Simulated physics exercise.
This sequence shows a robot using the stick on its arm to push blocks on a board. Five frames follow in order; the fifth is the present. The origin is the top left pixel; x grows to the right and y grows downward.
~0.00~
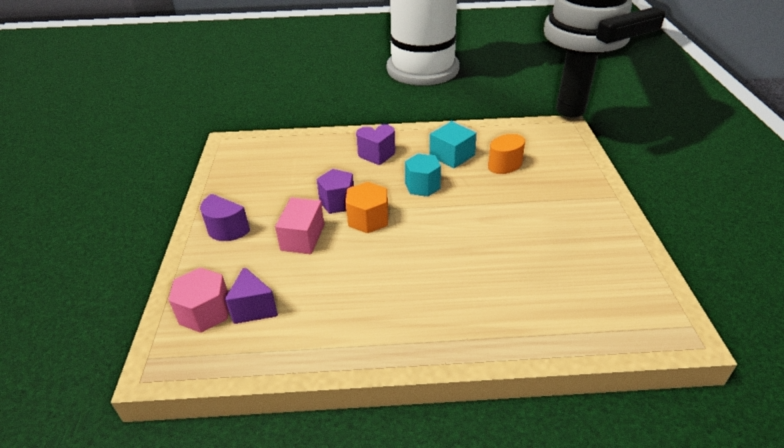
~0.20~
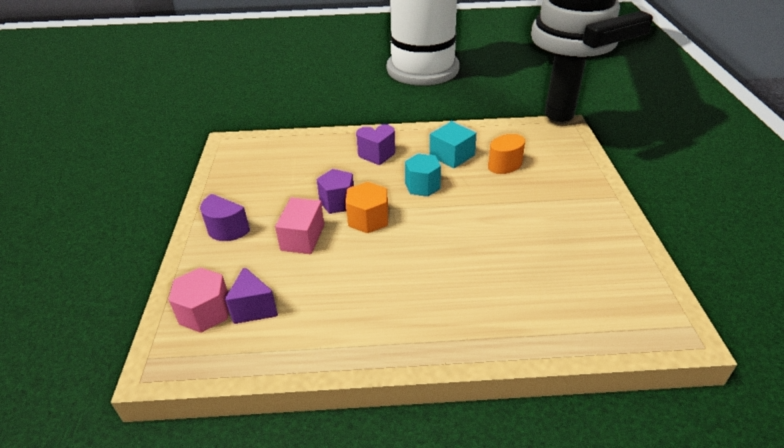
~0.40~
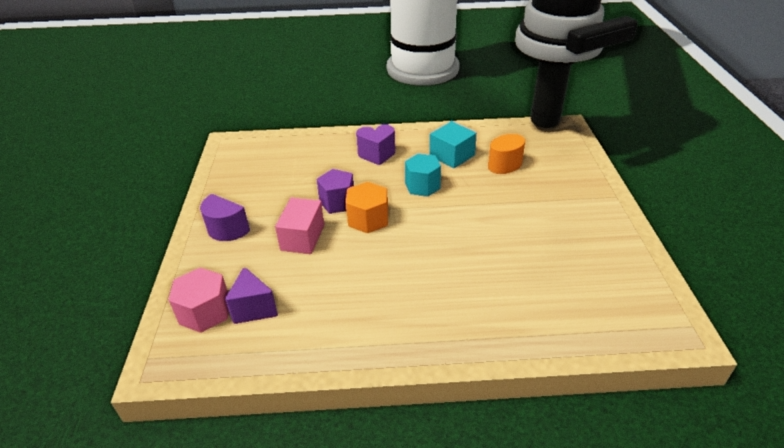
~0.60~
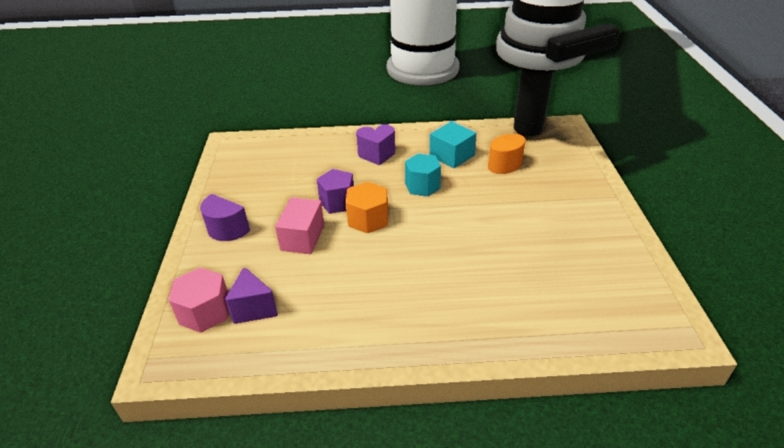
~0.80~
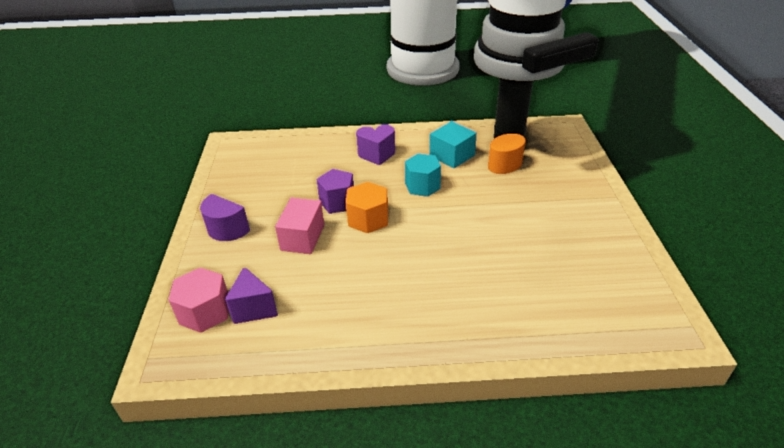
A light wooden board lies on a dark green surface, seen from above at an angle by a still camera. Pink, purple, orange and turquoise blocks sit across its left side and upper middle, with a white cylindrical base behind them and a robot arm holding a black stick at upper right. The arm moves the stick left and slightly nearer, to behind the rounded orange block, while the blocks stay still.
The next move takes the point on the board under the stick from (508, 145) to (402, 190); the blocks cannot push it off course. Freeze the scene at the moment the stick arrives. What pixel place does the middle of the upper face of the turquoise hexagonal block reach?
I expect it at (385, 185).
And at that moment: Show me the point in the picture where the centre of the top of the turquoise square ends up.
The centre of its top face lies at (418, 136).
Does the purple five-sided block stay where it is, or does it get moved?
The block stays on its spot.
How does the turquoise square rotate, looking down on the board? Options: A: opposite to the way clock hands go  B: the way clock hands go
Option B.
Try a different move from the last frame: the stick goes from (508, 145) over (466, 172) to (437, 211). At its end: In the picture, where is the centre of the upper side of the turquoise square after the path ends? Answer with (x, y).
(436, 136)
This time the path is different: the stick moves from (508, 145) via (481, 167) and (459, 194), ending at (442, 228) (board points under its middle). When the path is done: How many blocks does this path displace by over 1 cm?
Going by the path, one block will move.
On the path given first. One third of the way, stick at (476, 155); turquoise square at (439, 134), turned 25° clockwise; orange elliptical block at (508, 145).
Two thirds of the way, stick at (440, 169); turquoise hexagonal block at (417, 166); turquoise square at (420, 136), turned 85° clockwise; orange elliptical block at (508, 145).
At the end, stick at (402, 185); purple five-sided block still; orange hexagonal block at (358, 203); turquoise hexagonal block at (385, 185), turned 45° anticlockwise; turquoise square at (418, 136), turned 95° clockwise; orange elliptical block at (508, 145).
